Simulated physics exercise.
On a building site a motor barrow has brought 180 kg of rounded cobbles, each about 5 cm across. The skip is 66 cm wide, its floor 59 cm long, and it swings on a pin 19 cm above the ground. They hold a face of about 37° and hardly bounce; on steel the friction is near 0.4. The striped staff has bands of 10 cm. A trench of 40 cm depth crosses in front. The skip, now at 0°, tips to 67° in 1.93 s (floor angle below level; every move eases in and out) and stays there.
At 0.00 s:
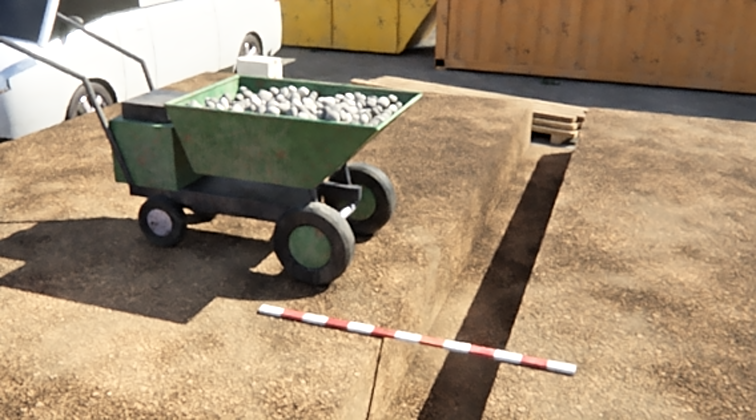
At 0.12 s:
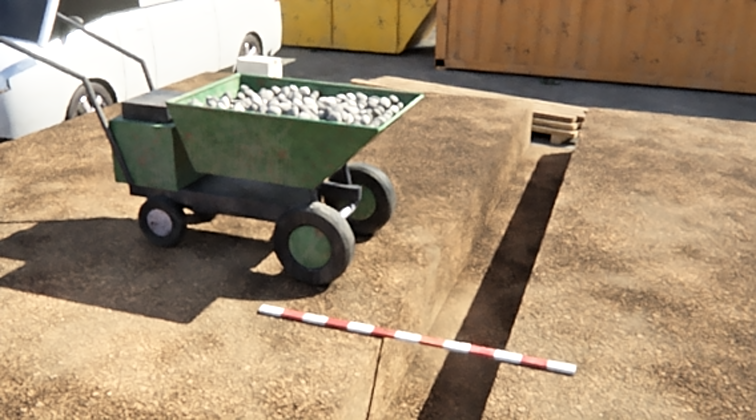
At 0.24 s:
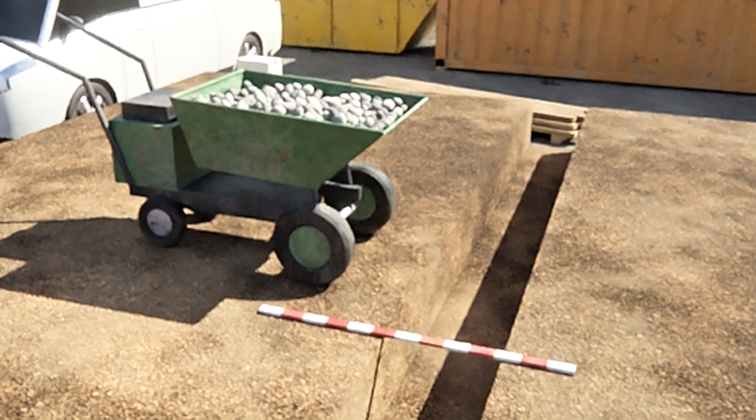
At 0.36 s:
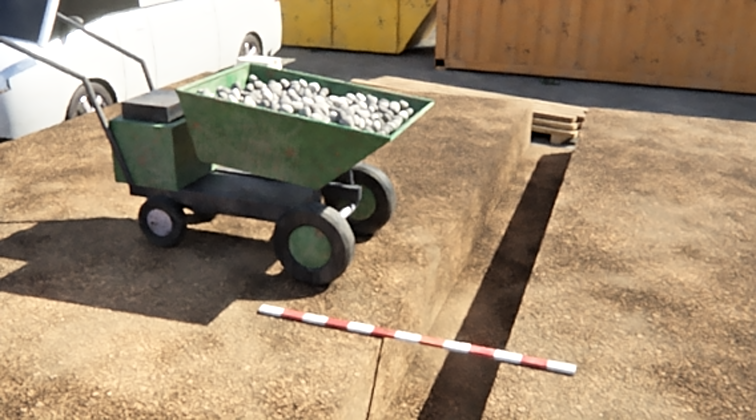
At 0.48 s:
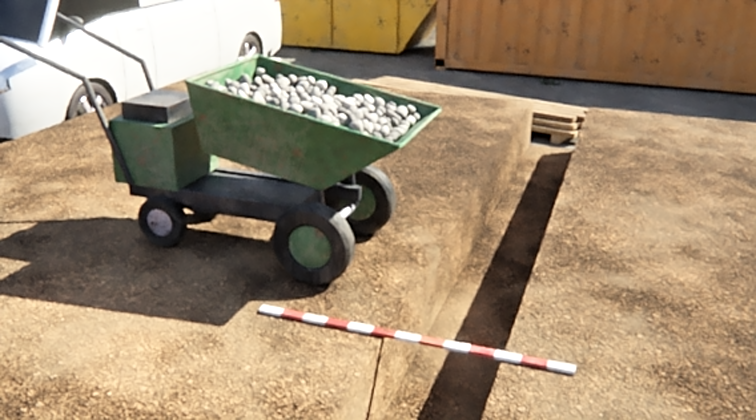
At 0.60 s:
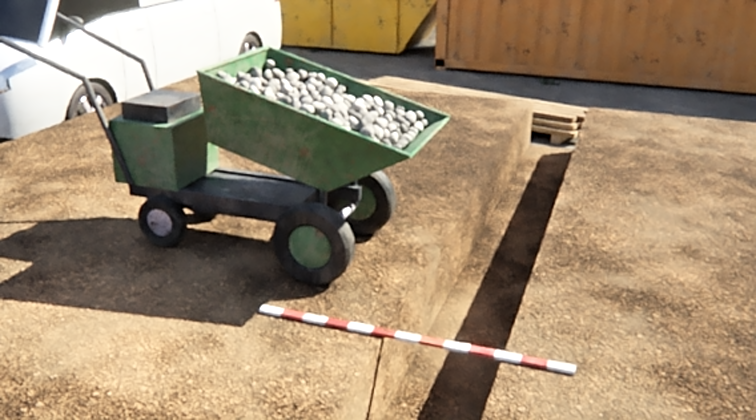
In the video, a green motor barrow loaded with rounded grey stones stands beside a narrow trench, near a red-and-white striped staff. Its skip gradually tilts forward to the right, the rear rising while the wheels stay still.
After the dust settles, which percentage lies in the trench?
Roughly 89 per cent ends in the trench.
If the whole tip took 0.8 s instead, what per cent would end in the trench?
It would be near 75 per cent.
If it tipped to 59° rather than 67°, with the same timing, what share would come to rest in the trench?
In that case some 85 per cent.
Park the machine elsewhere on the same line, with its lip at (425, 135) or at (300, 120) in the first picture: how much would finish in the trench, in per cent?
About 40 and 90 per cent.
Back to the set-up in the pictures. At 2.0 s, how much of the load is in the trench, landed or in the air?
Some 45 per cent.
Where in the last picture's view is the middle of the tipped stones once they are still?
Near (488, 338).
After 1.5 s the floor is at 57°; 99 % in the skip, 1 % in the trench; the foremost stones are at (484, 255).
After 2.0 s the floor is at 67°; 45 % in the skip, 47 % in the trench, 8 % past the trench; the foremost stones are at (590, 313).
After 2.4 s the floor is at 67°; 19 % in the skip, 69 % in the trench, 12 % past the trench; the foremost stones are at (655, 318).
After 4.3 s the floor is at 67°; 0 % in the skip, 89 % in the trench, 11 % past the trench; the foremost stones are at (677, 322).
